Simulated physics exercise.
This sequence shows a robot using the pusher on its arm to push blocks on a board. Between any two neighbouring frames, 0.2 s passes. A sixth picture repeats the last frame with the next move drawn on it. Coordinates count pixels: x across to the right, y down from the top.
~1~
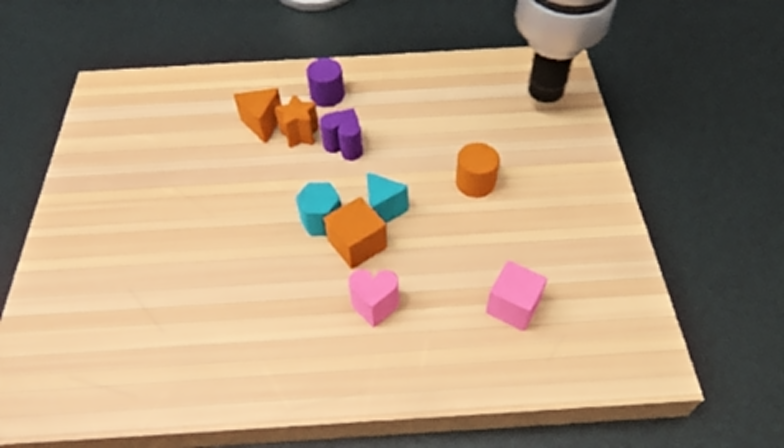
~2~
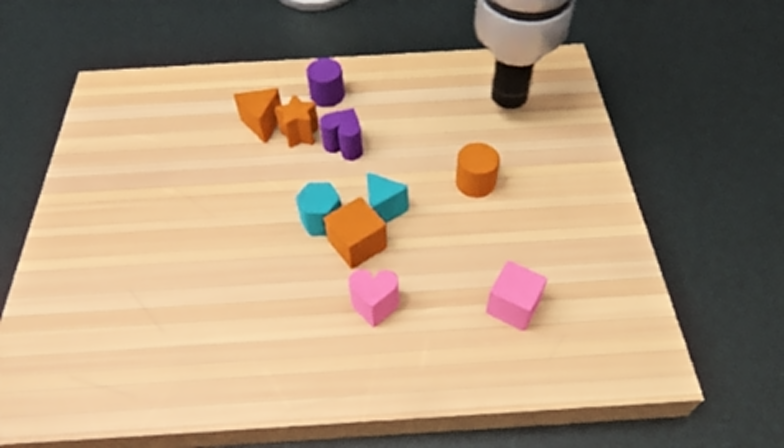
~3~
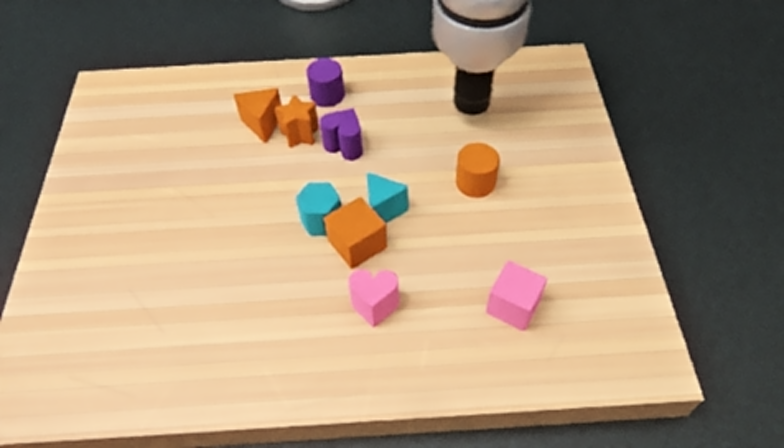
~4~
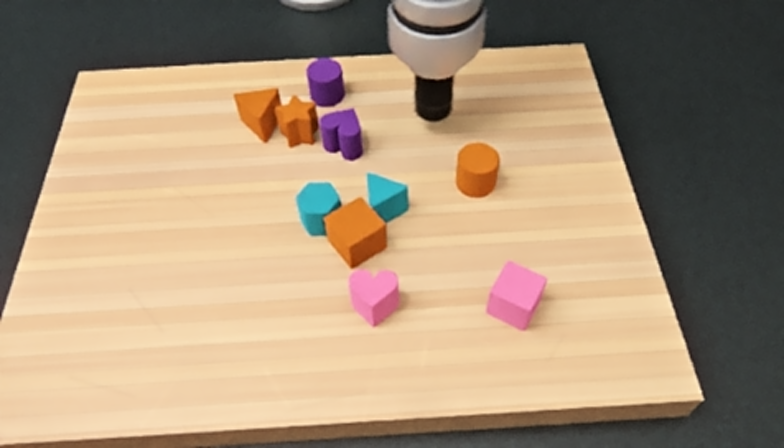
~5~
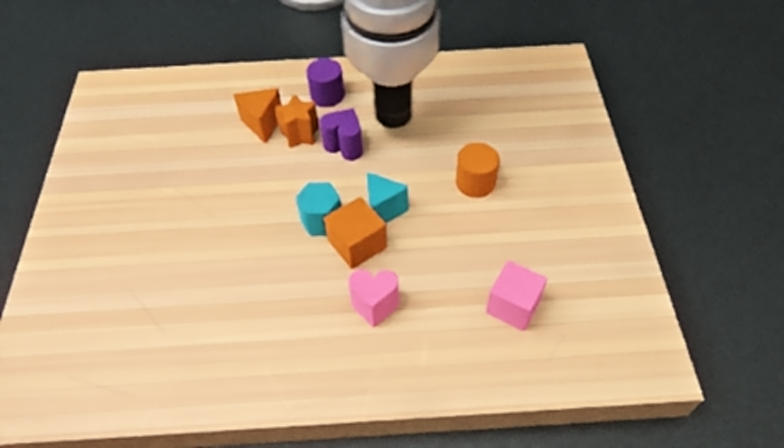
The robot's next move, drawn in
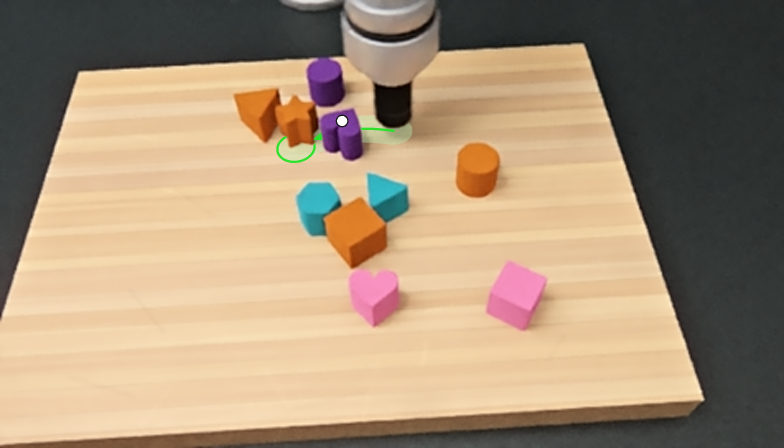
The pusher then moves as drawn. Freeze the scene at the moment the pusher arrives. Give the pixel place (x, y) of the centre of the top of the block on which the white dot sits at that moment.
Close to (295, 149).
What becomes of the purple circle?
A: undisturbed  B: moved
(A)
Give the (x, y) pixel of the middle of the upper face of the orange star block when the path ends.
Close to (258, 117).
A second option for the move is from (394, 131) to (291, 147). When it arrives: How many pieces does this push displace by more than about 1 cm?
Blocks displaced: At least 3.
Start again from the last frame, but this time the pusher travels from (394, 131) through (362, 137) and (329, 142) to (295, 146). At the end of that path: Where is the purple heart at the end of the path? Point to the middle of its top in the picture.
The answer is (271, 147).
The drawn path runs from (394, 131) via (360, 129) and (327, 135), ending at (296, 148); the dot is on the purple heart.
On the path given first. One third of the way, pusher (358, 114); purple heart (333, 124), turned 25° anticlockwise.
Two thirds of the way, pusher (325, 120); orange star block (287, 109); purple heart (312, 135), turned 65° anticlockwise.
At the end, pusher (293, 133); orange triangular block (239, 100), turned 30° clockwise; orange star block (258, 117); purple circle not moved; purple heart (295, 149), turned 95° anticlockwise.
